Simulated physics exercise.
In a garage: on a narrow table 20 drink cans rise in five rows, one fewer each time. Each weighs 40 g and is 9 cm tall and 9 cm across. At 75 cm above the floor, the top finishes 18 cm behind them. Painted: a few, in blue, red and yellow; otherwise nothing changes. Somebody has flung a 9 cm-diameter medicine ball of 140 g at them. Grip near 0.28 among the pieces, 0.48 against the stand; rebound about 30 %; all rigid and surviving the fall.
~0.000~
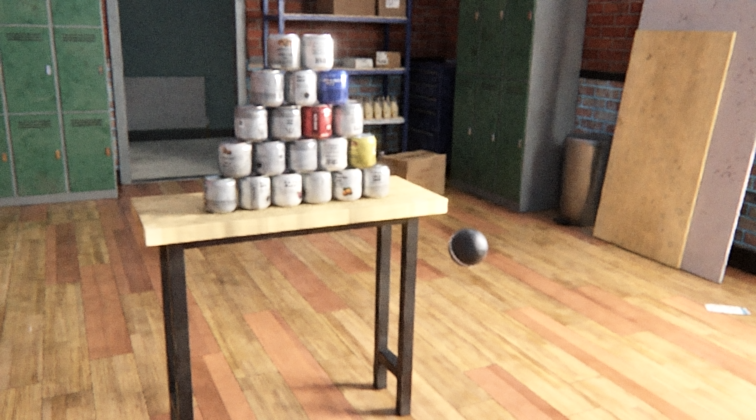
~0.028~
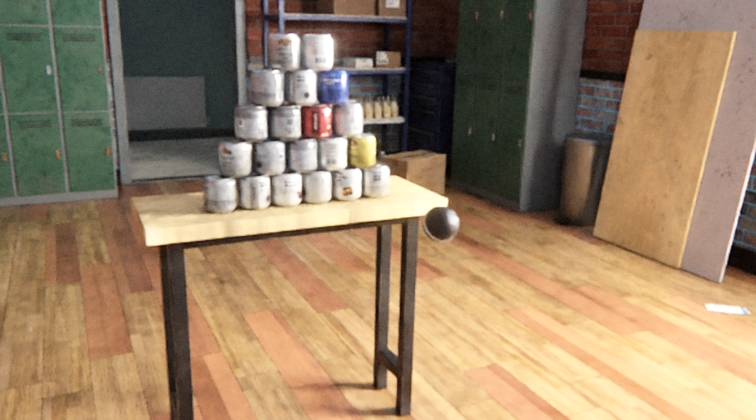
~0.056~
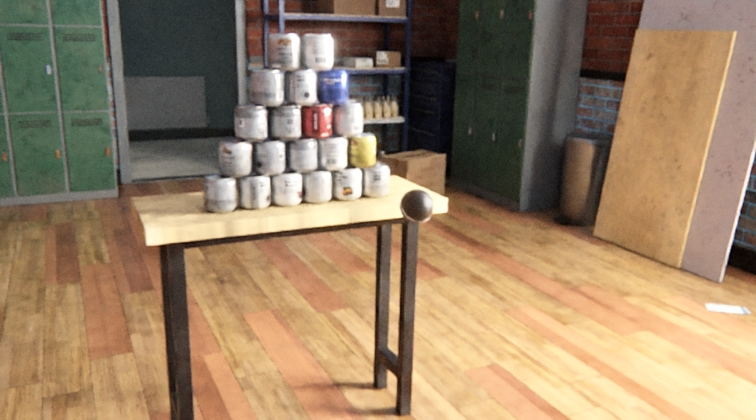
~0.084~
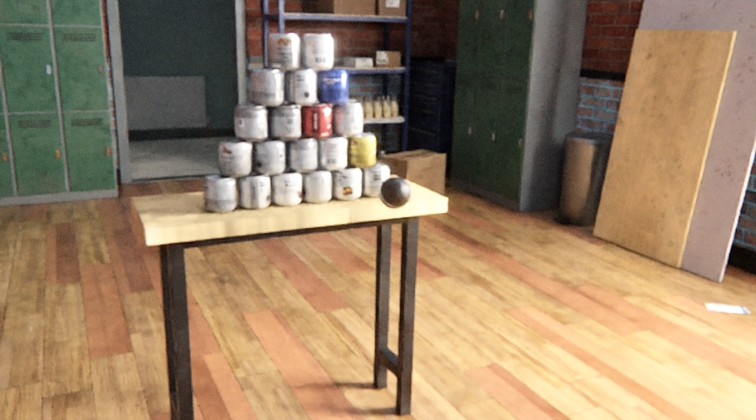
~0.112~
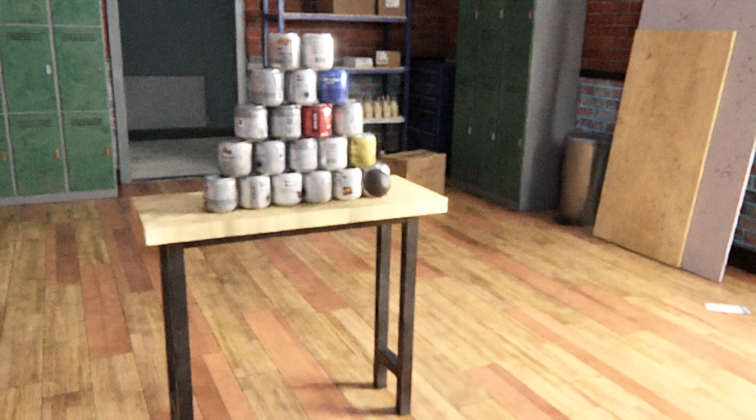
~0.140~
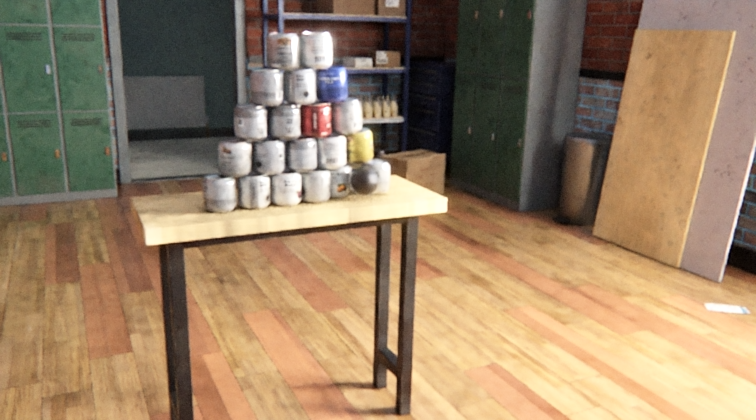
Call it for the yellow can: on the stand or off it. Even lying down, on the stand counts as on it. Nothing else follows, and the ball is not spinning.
Off it.
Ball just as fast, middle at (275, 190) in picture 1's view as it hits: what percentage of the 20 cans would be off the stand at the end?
That way, 30 per cent.
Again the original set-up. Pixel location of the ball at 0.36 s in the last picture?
You'll find it near (328, 167).
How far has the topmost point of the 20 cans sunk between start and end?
0 cm.
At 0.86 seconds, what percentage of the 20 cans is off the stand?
By then, 15 per cent.
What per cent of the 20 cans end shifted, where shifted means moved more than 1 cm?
That makes 40 percent.
After 0.36 s, ball still moving; 1 of the 20 cans off the stand; yellow can on its side; blue can 14 mm from its place.
After 0.86 s, ball still moving; 3 of the 20 cans off the stand; yellow can 16° from how it stood, 74 cm lower; blue can on its side.
After 1.40 s, ball still moving; 3 of the 20 cans off the stand; yellow can 64° from how it stood, 83 cm lower; blue can on its side.
After 2.30 s, ball still moving; 4 of the 20 cans off the stand; yellow can on its side; blue can on its side.
In the end (2.7 s), ball rolling away; 5 of the 20 cans off the stand; yellow can on its side; blue can on its side; red can 10 mm from its place. From the last view, middles, yellow can near (225, 222), blue can near (369, 327).
